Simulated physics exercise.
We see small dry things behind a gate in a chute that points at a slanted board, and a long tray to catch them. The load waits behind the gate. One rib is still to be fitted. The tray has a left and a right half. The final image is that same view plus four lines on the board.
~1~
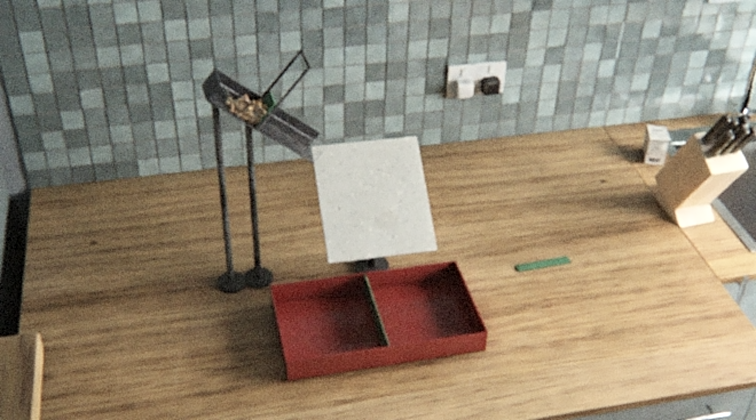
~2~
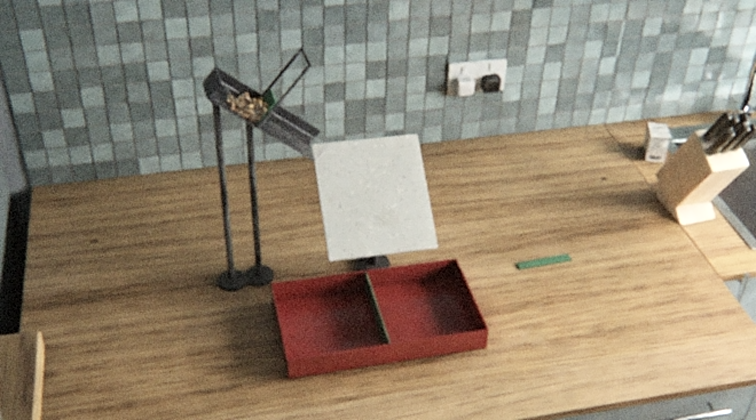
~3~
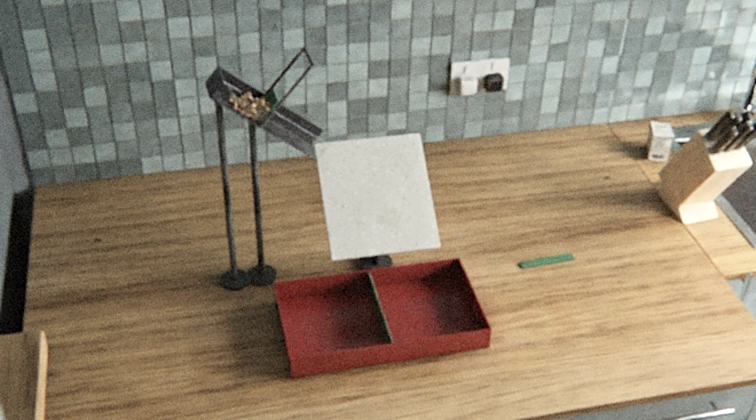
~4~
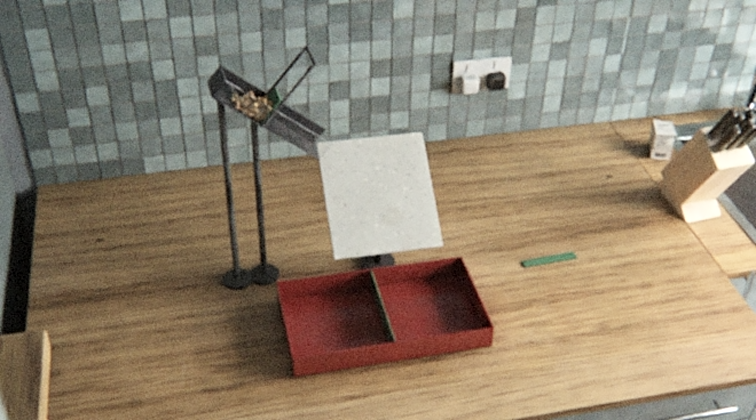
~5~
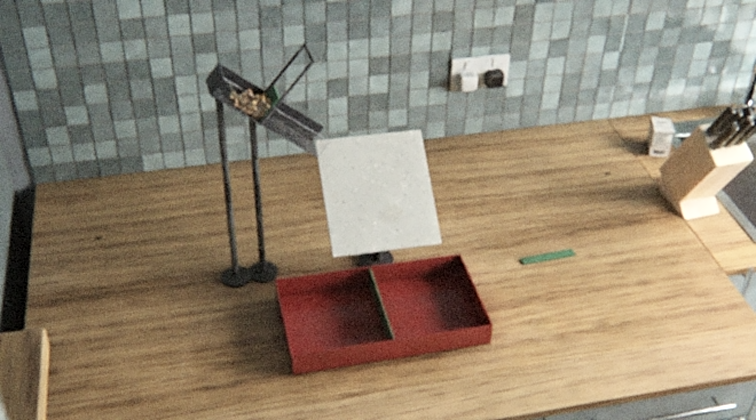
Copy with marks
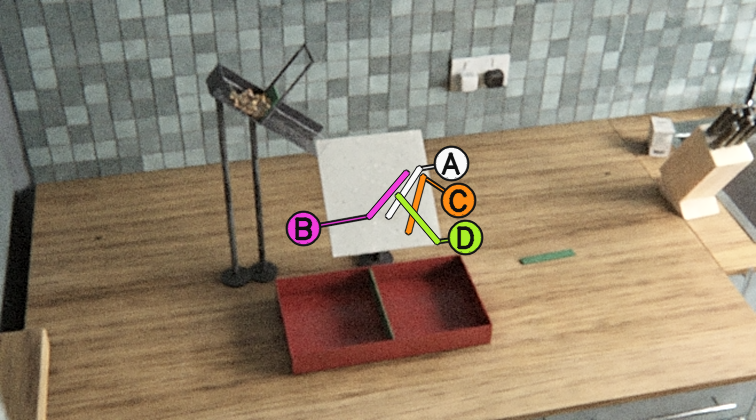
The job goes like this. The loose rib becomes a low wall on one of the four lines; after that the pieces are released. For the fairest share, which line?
Go for A.
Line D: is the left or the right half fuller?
More lands on the right.
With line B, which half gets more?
More lands on the left.
On the marked copy, line A from (419, 168) to (388, 216); line B from (406, 173) to (369, 216); line C from (423, 176) to (408, 231); line D from (398, 195) to (437, 241).
With A, of what is caught, roughly half in the left half, roughly half in the right.
With B, of what is caught, the larger part in the left half, about a tenth in the right.
With C, of what is caught, roughly a quarter in the left half, the larger part in the right.
With D, of what is caught, roughly a quarter in the left half, the larger part in the right.
